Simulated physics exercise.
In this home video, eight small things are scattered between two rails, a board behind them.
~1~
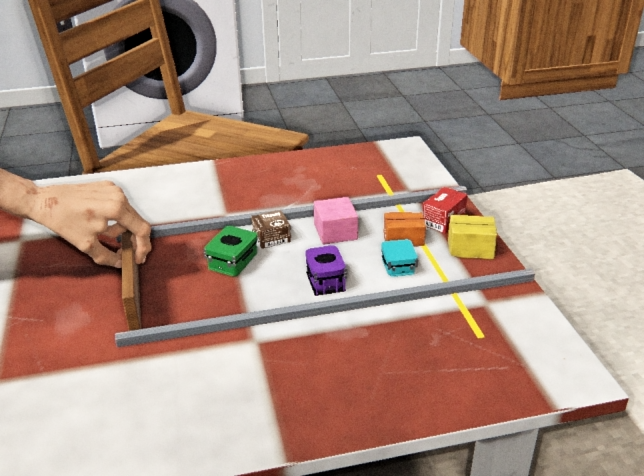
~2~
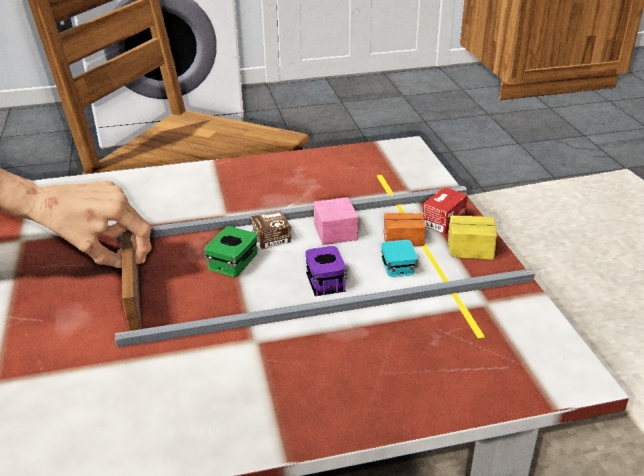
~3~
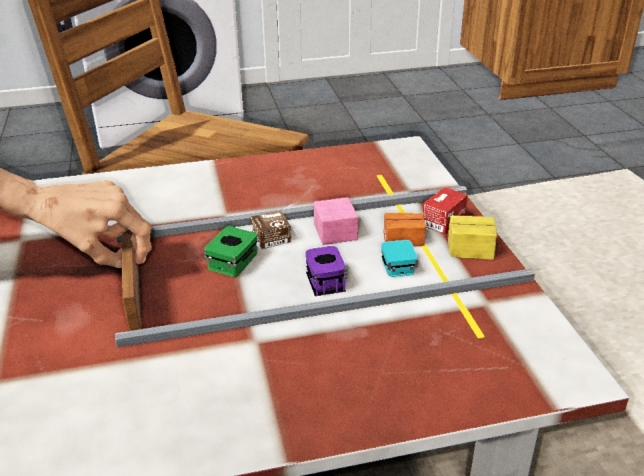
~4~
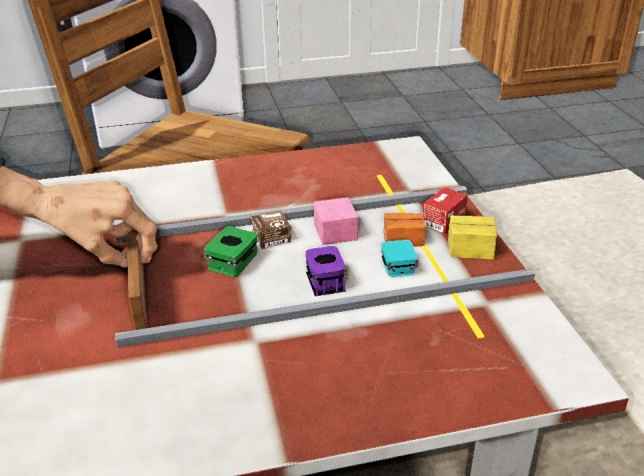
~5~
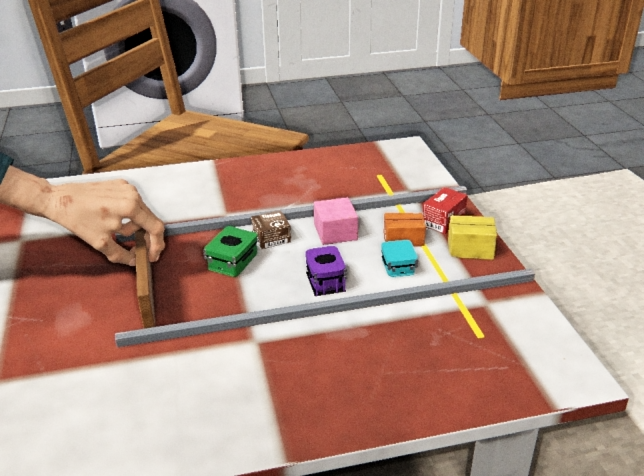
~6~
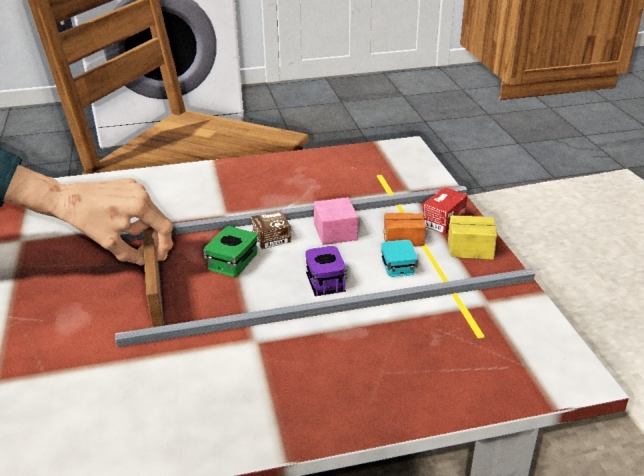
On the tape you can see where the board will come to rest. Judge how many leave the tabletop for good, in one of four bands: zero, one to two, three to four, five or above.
That falls in the band one to two.
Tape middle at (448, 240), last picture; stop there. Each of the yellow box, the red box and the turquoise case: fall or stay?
The yellow box drops off, the red box comes down, the turquoise case remains up.
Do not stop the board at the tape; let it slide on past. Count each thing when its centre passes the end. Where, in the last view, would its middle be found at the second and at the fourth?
About (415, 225), then about (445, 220).
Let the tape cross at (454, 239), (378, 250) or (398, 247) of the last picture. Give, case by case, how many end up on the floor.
Per try in turn: 4, 0, 0.
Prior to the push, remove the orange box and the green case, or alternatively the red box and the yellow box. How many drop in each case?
In the first try 1, in the other 0.
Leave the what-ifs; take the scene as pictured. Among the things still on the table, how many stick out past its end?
That'd be 1.
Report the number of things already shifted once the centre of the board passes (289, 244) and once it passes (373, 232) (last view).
I make it 2 at the first spot and 8 at the other.
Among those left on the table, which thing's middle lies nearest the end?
I'd say the orange box.
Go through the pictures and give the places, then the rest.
Yellow box (472, 237); red box (445, 210); orange box (404, 229); board (131, 266); tape (422, 243), in the first picture.
Red box (444, 210); turquoise case (399, 260), in the second picture.
Orange box (404, 230); purple case (325, 271), in the third picture.
Yellow box (472, 237); green case (232, 252), in the fourth picture.
Red box (444, 210); pink block (336, 221), in the fifth picture.
Yellow box (472, 237); red box (444, 210); orange box (404, 230); board (152, 263); tape (422, 243), in the sixth picture.
A little later, none off yet; yellow box at rest near (472, 237); red box at rest near (444, 210); orange box at rest near (404, 230).
When it is over, the number that fall off is one or two; down, red box and yellow box.
